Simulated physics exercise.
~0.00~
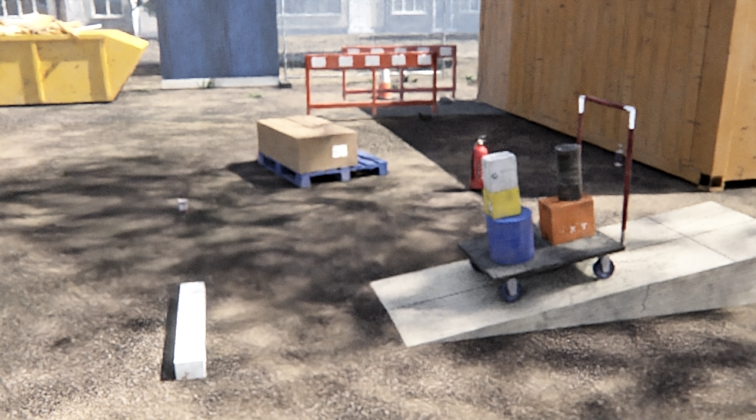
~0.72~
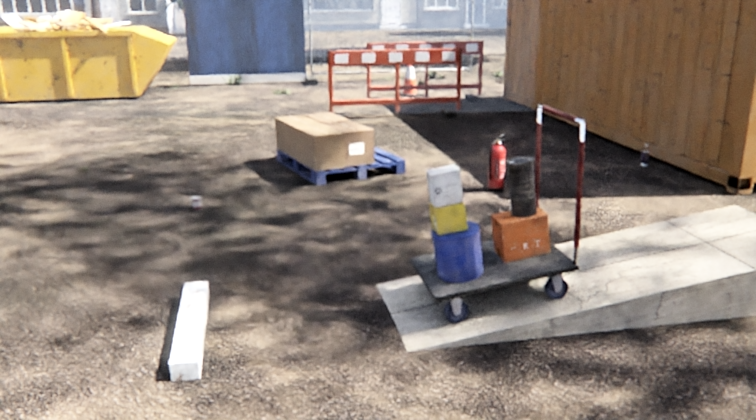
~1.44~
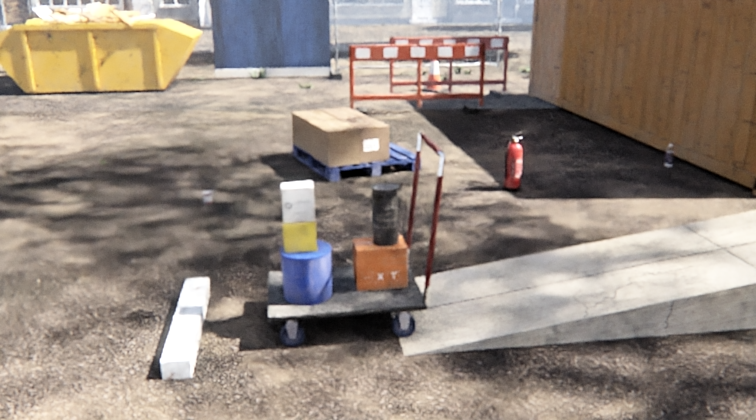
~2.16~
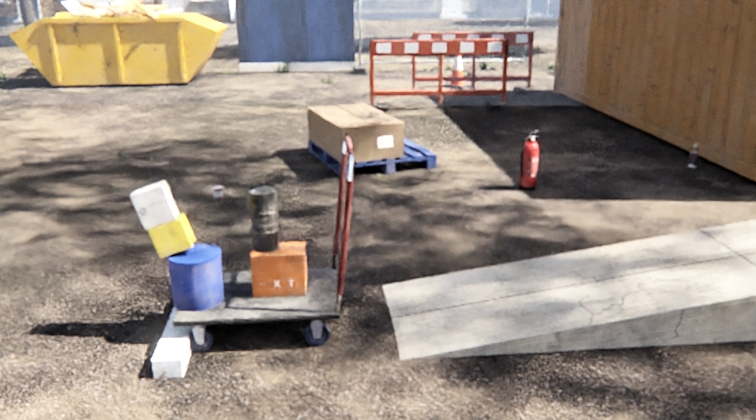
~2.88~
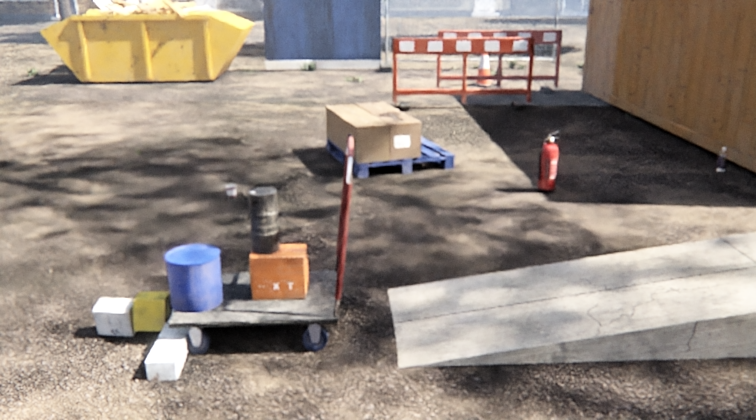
In a sunny gravel yard, a loaded flat trolley rolled down a ramp and left to a white kerb, where the white and yellow parcels toppled off onto the ground, while the blue pail, orange box and black canister stayed aboard.
